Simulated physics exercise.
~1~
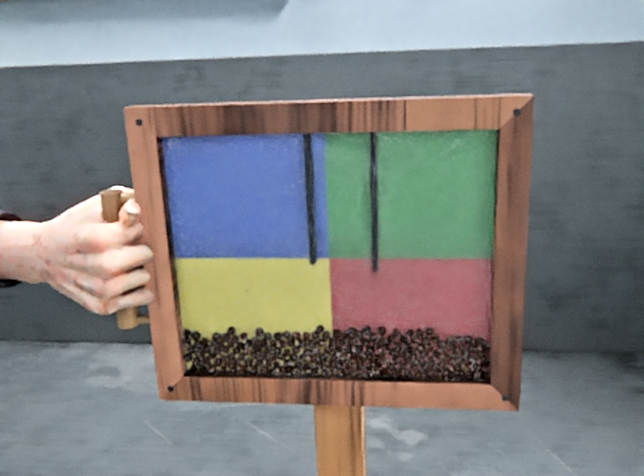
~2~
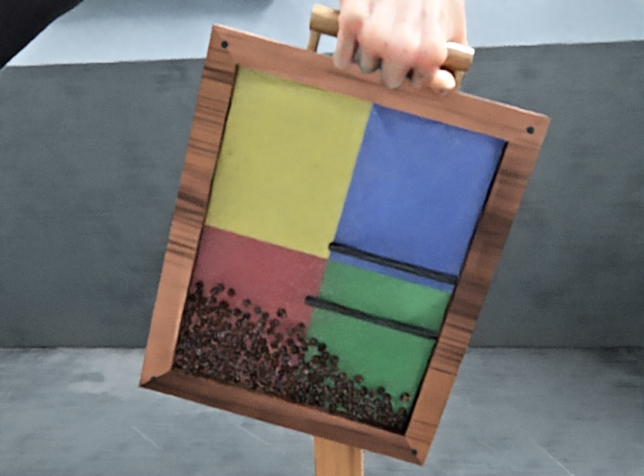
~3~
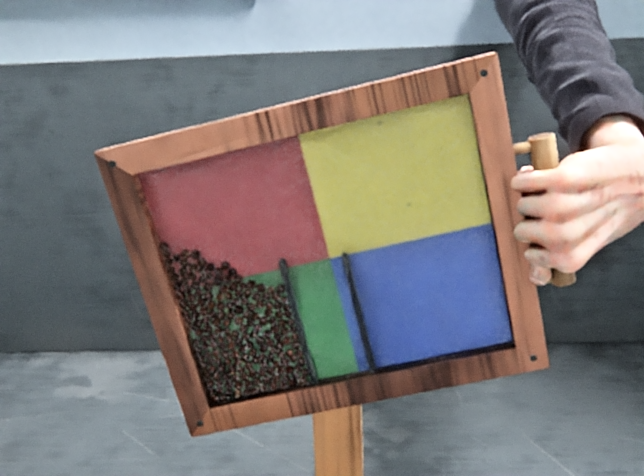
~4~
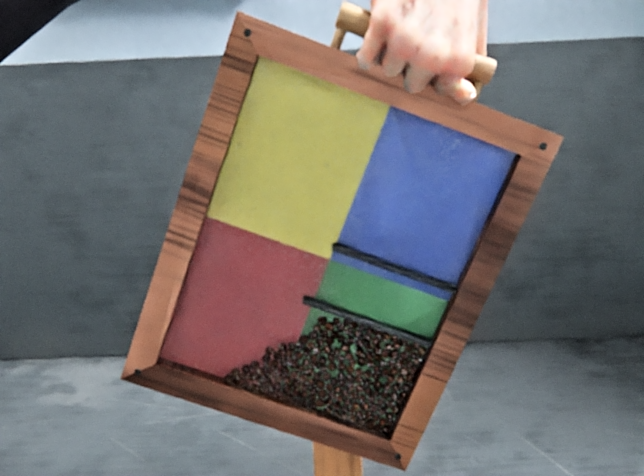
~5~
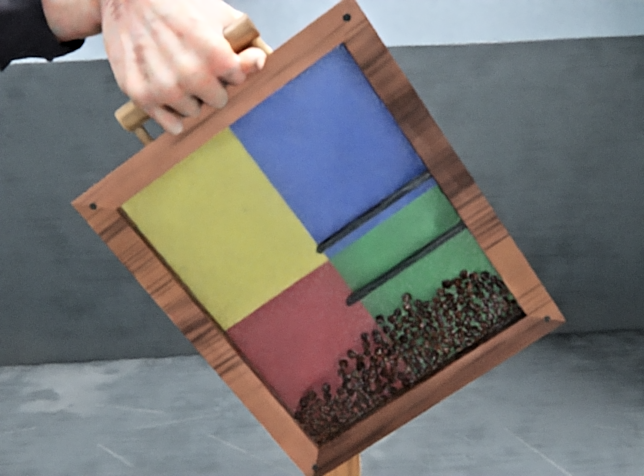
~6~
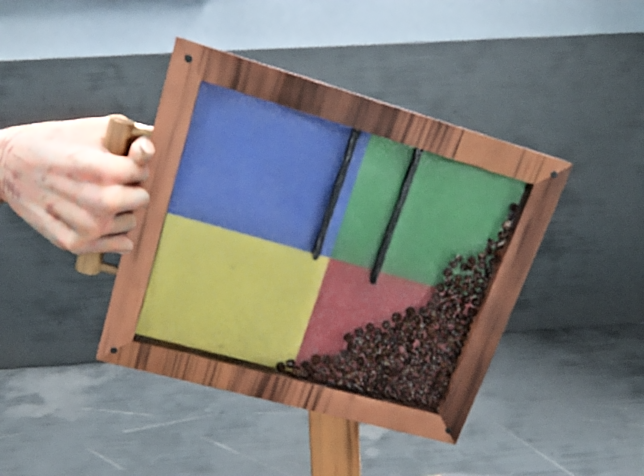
Wooden frame of small dark beads turning clockwise by hand, then swinging most of the way back, beads piling mostly over red.
